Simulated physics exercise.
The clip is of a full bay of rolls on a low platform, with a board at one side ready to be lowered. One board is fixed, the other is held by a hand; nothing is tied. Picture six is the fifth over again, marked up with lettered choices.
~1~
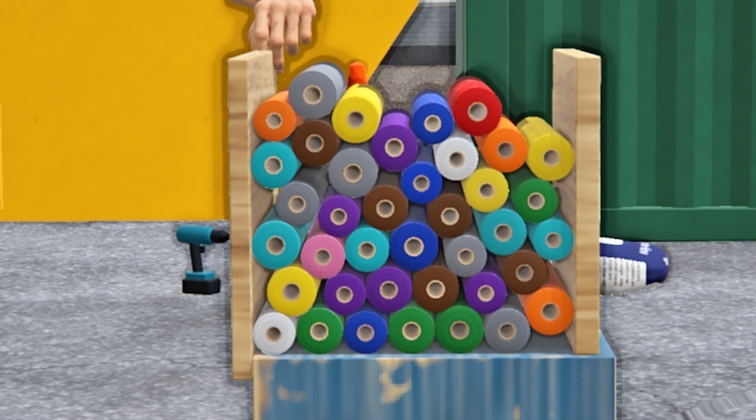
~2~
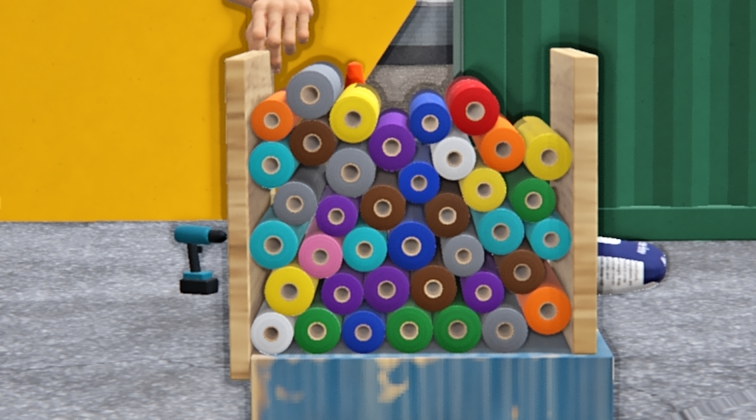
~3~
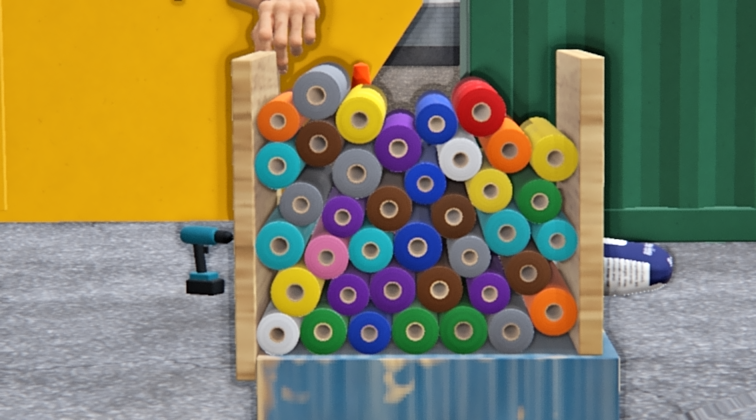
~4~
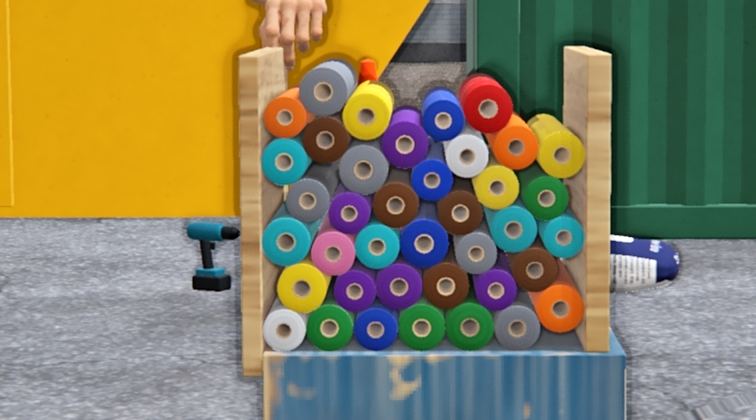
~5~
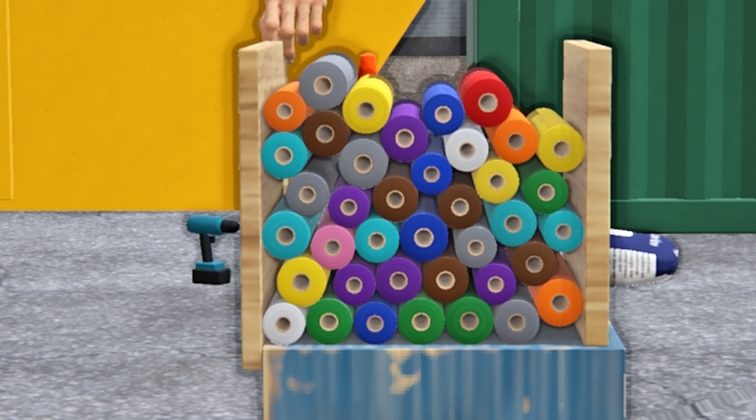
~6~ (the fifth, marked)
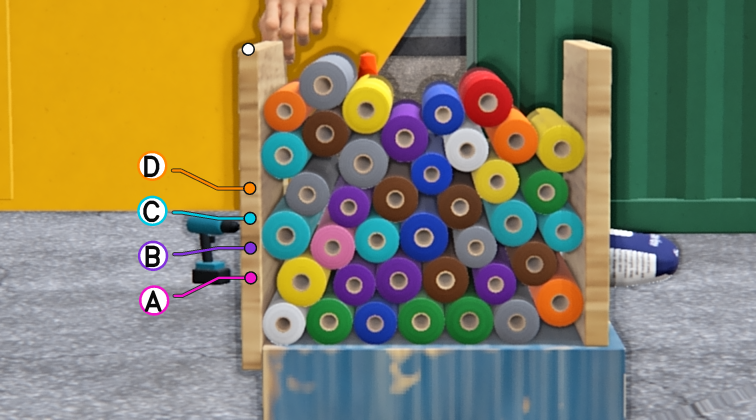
In this clip, colourful rolls sit stacked between two upright wooden boards on a blue platform, with a hand at the top of the left board; the view shifts slightly while the rolls, boards and hand show no clear movement.
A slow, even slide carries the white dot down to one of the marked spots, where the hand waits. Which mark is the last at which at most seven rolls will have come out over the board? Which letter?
The lowest mark that will do is B.
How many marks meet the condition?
Three of them.
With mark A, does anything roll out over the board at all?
Yes.
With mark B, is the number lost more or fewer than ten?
Fewer than ten.
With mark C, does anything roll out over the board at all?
At C: Yes.
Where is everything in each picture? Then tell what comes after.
The first frame shows a brown roll (385, 209); a turquoise roll (273, 165); a purple roll (394, 147).
The second frame shows a purple roll (392, 147); an orange roll (503, 149).
The third frame shows side board (260, 201); a white roll (278, 334).
The fourth frame shows a grey roll (517, 328); a pink roll (333, 254).
The fifth frame shows a blue roll (424, 238); a brown roll (395, 199); a turquoise roll (284, 155).
On the copy, A at (251, 278); B at (251, 248); C at (250, 218); D at (250, 189); the white dot at (248, 50).
On B. First, top of the board (260, 135).
Then, top of the board (261, 229).
Finally, top of the board (262, 247), three out over the board.
By contrast, A more than seven out over the board; C two out over the board; D two out over the board.
